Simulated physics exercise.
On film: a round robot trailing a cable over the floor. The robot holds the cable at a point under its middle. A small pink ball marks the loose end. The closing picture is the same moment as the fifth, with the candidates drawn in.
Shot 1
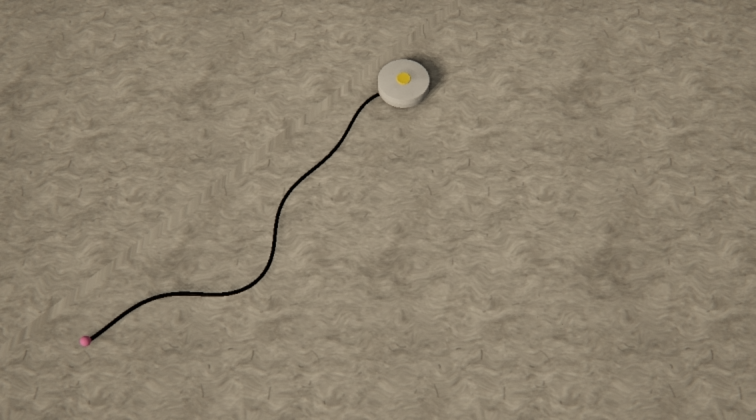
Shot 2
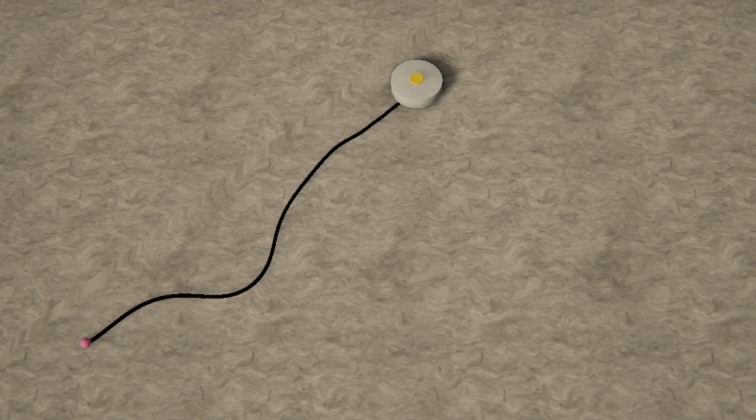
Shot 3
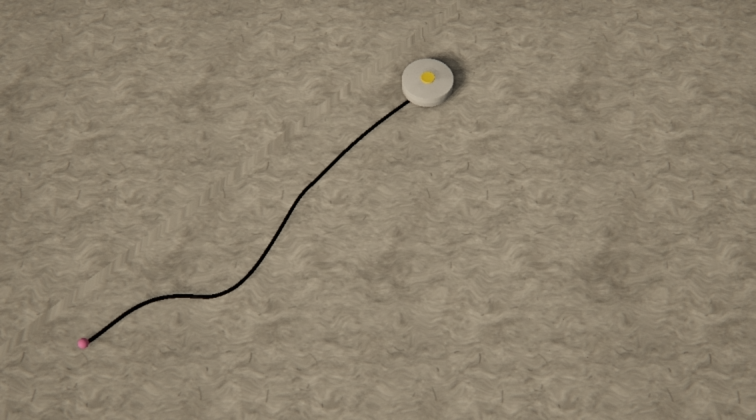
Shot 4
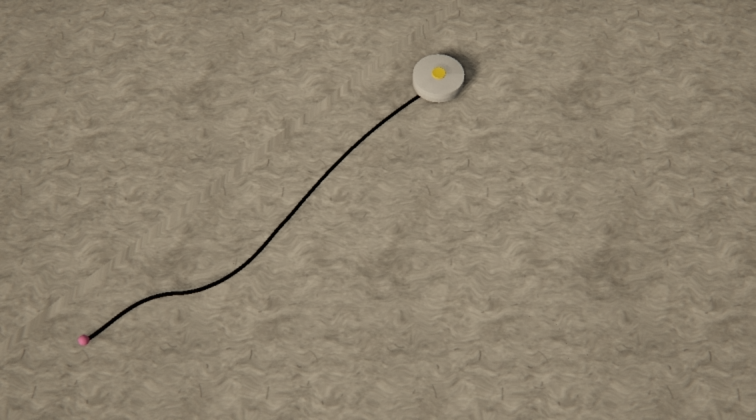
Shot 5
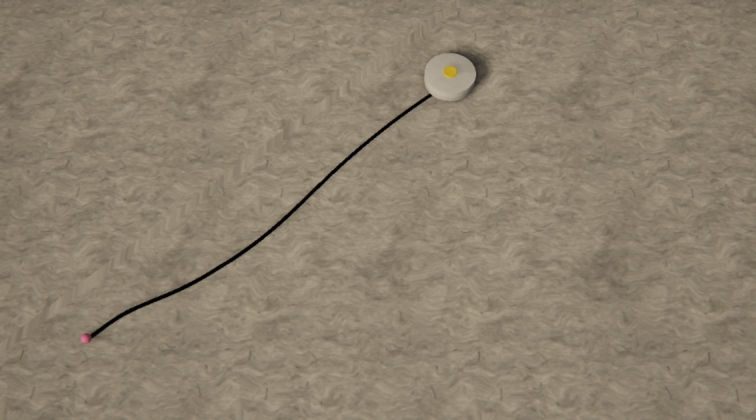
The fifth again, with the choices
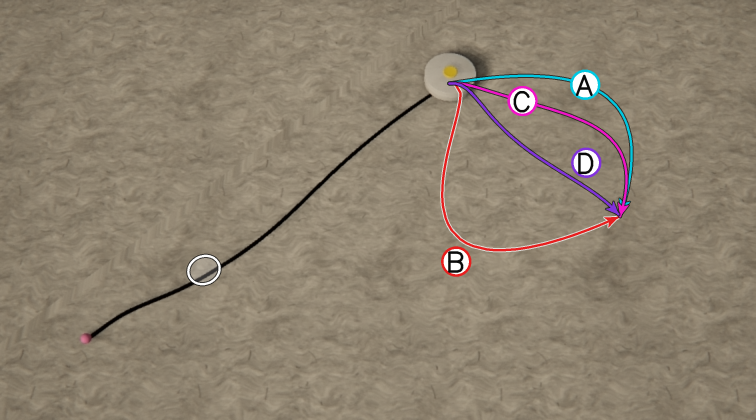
Round pale robot with a yellow centre creeping right across a mottled floor, gradually drawing the curves out of its trailing black cable.
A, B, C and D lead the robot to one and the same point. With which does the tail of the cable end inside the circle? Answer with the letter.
It should follow C.
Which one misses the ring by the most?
That is B.
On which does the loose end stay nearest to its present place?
Route B.
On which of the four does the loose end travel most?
A.
On the marked copy, A from (449, 84) via (597, 90) to (621, 213); B from (449, 84) via (448, 224) to (618, 217); C from (449, 84) via (572, 116) to (620, 216); D from (449, 84) via (525, 148) to (619, 215); the ring at (204, 270).
Taking C. A third of the way, robot (545, 101), middle of the cable (344, 180), free end (149, 301).
Two thirds of the way, robot (626, 153), middle of the cable (402, 173), free end (200, 268).
When it is over, robot (623, 211), middle of the cable (404, 173), free end (202, 267); the free end is on the ring.
As for the rest, A leaves the free end at (224, 251); B leaves the free end at (157, 299); D leaves the free end at (170, 288).
